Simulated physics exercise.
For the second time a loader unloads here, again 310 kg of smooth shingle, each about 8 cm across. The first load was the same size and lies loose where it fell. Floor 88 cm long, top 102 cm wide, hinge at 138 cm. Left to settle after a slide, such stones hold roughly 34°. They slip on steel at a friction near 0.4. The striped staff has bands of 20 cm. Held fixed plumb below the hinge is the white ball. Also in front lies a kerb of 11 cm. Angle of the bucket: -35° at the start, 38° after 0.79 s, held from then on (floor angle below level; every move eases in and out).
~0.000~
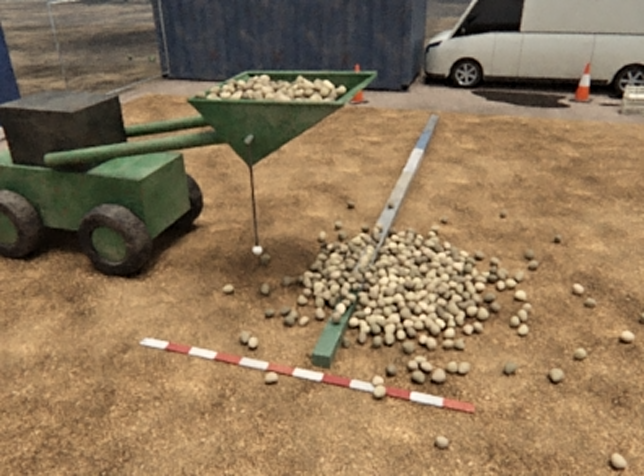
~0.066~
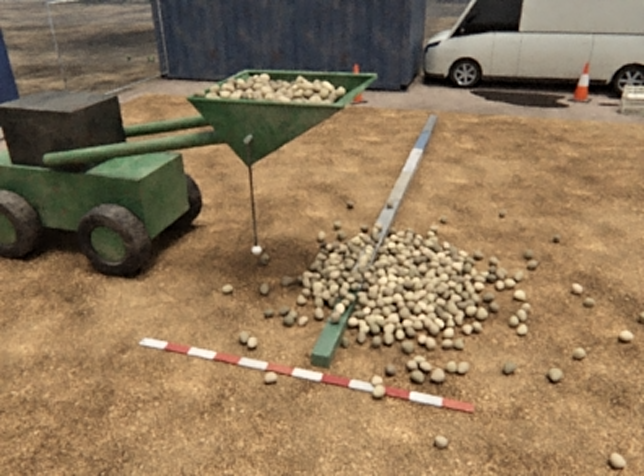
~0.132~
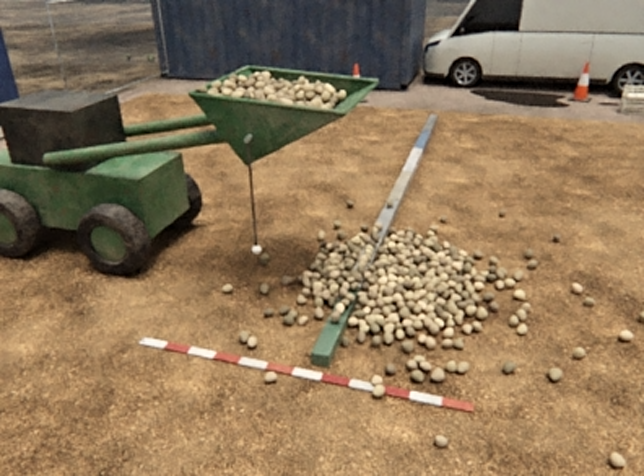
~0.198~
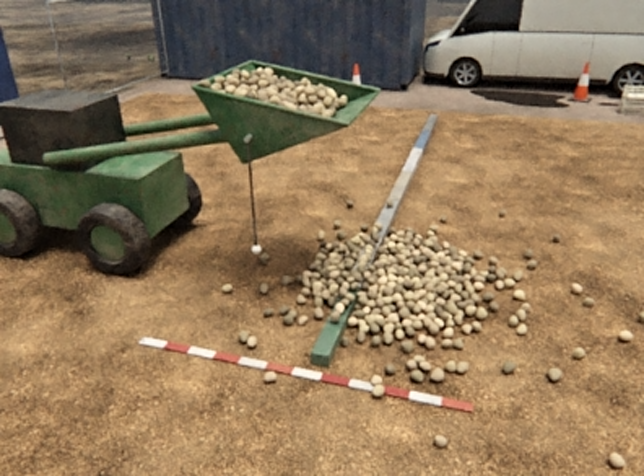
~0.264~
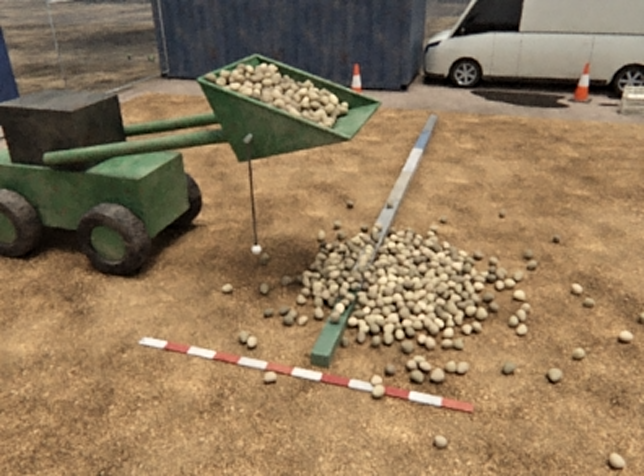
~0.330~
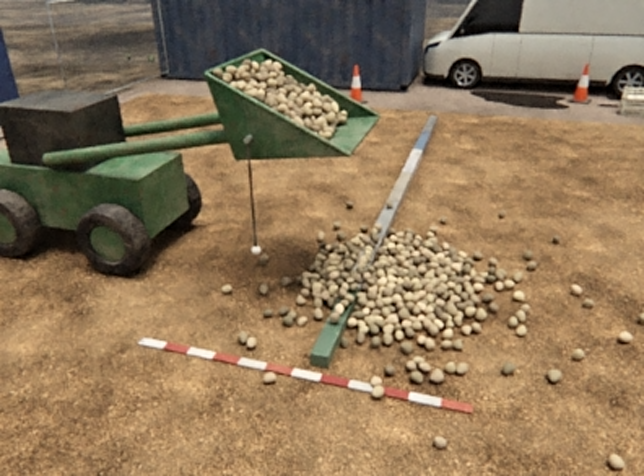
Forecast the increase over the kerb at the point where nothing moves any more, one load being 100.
I would say 91 per cent.
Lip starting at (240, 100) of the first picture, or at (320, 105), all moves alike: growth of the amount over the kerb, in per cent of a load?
I'd expect near 5 per cent first and near 70 per cent next.
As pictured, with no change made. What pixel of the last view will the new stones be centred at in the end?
The middle ends up near (408, 273).
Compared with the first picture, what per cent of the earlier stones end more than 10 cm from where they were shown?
30 %.
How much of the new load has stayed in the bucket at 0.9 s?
About 80 percent is still in there.
After 0.6 s the floor is at 26°; in per cent of one load, 100 in the bucket, 25 on this side of the kerb, 75 over the kerb; the foremost stones are at (603, 324).
After 0.9 s the floor is at 38°; in per cent of one load, 80 in the bucket, 45 on this side of the kerb, 75 over the kerb; the foremost stones are at (603, 324).
After 1.2 s the floor is at 38°; in per cent of one load, 18 in the bucket, 51 on this side of the kerb, 131 over the kerb; the foremost stones are at (603, 324).
After 3.8 s the floor is at 38°; in per cent of one load, 0 in the bucket, 35 on this side of the kerb, 165 over the kerb; the foremost stones are at (608, 341). Net gain over the kerb, 91.
